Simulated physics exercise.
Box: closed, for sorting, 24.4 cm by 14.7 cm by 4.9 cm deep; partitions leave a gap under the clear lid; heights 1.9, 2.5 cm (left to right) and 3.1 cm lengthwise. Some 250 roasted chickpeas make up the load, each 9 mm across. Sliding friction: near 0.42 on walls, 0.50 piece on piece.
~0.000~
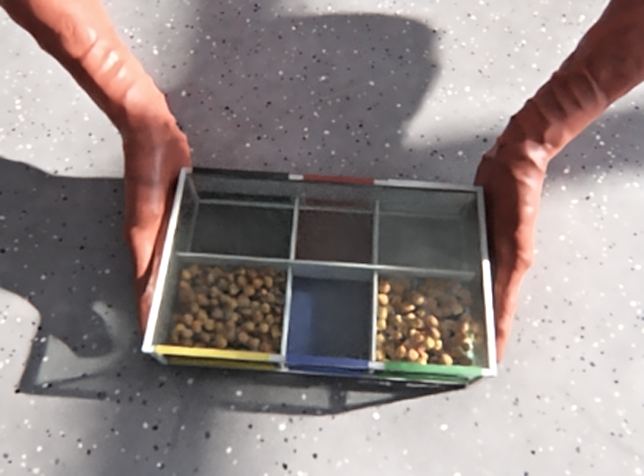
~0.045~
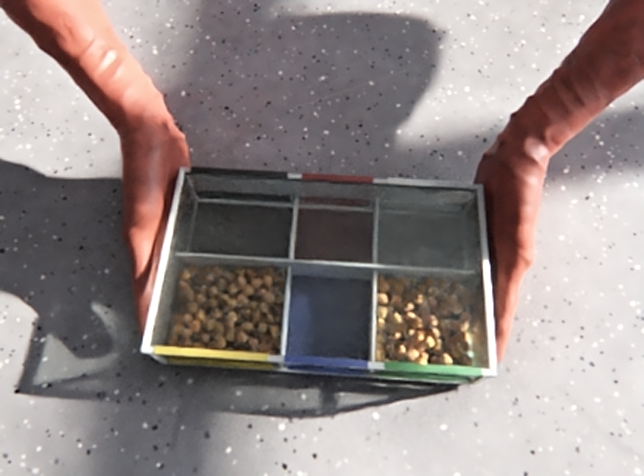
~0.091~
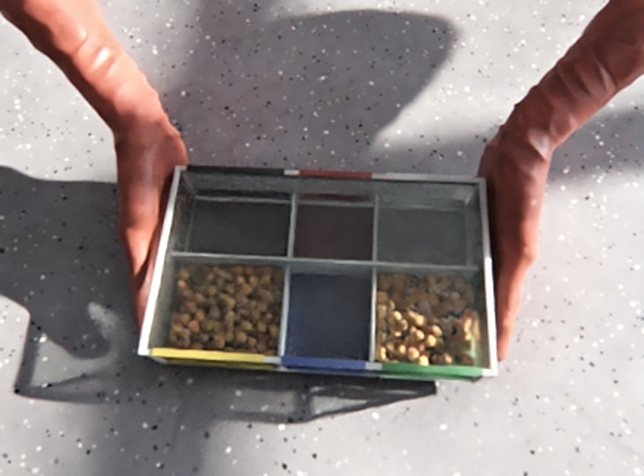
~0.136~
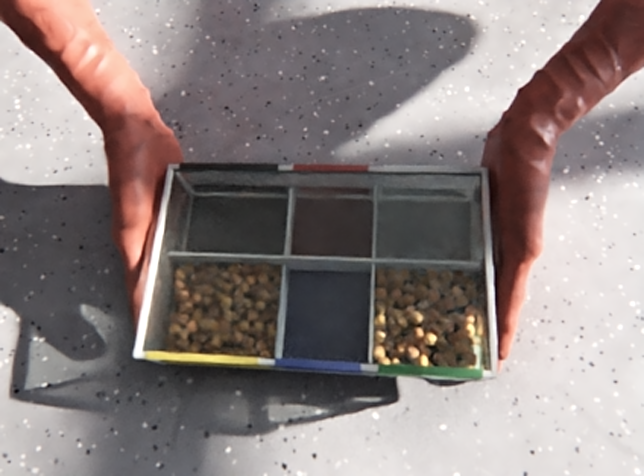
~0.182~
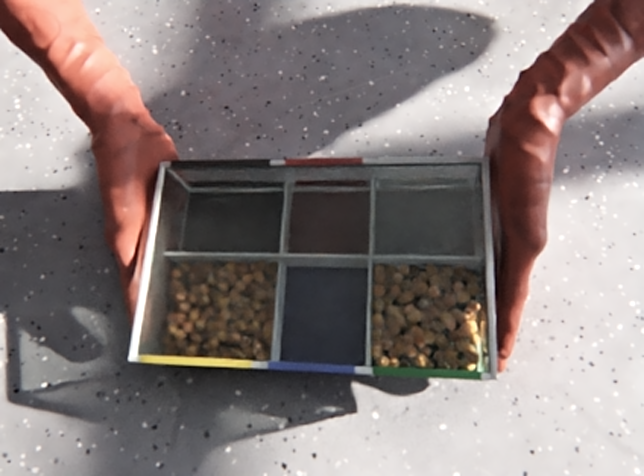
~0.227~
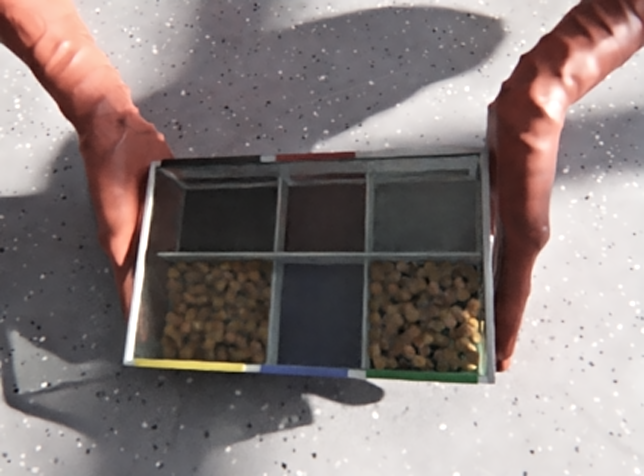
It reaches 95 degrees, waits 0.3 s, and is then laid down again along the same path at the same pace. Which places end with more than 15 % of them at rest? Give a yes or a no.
Red - no; blue - no; green - yes; yellow - yes; white - no; black - no.
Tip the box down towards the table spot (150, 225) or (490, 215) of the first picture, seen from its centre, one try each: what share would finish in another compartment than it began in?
Approximately 40 percent, then 50 percent.
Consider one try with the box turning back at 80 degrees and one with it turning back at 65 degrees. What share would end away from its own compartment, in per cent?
20 % and 5 %.
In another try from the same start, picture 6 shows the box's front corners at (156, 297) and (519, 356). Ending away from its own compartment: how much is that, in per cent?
Then around 50 percent would end up out of place.
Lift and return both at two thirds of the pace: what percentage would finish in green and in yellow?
I'd say green 25 percent, yellow 70 percent.
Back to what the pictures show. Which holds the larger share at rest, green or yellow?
Go with yellow, that one ends with more.
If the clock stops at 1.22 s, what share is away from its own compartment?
Around 20 in a hundred.
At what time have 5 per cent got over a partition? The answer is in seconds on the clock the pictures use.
Note: T close to 1.00 s.
Then, at 1.22 s, tilt 95 degrees; blue 10 %, green 30 %, yellow 65 %.
Then, at 1.88 s, tilt 50 degrees; blue 10 %, green 25 %, yellow 70 %.
Then, at 2.58 s, tilt 0 degrees; blue 10 %, green 25 %, yellow 70 %.
By 3.4 s all is still; red 0 %, blue 10 %, green 25 %, yellow 70 %, white 0 %, black 0 %.
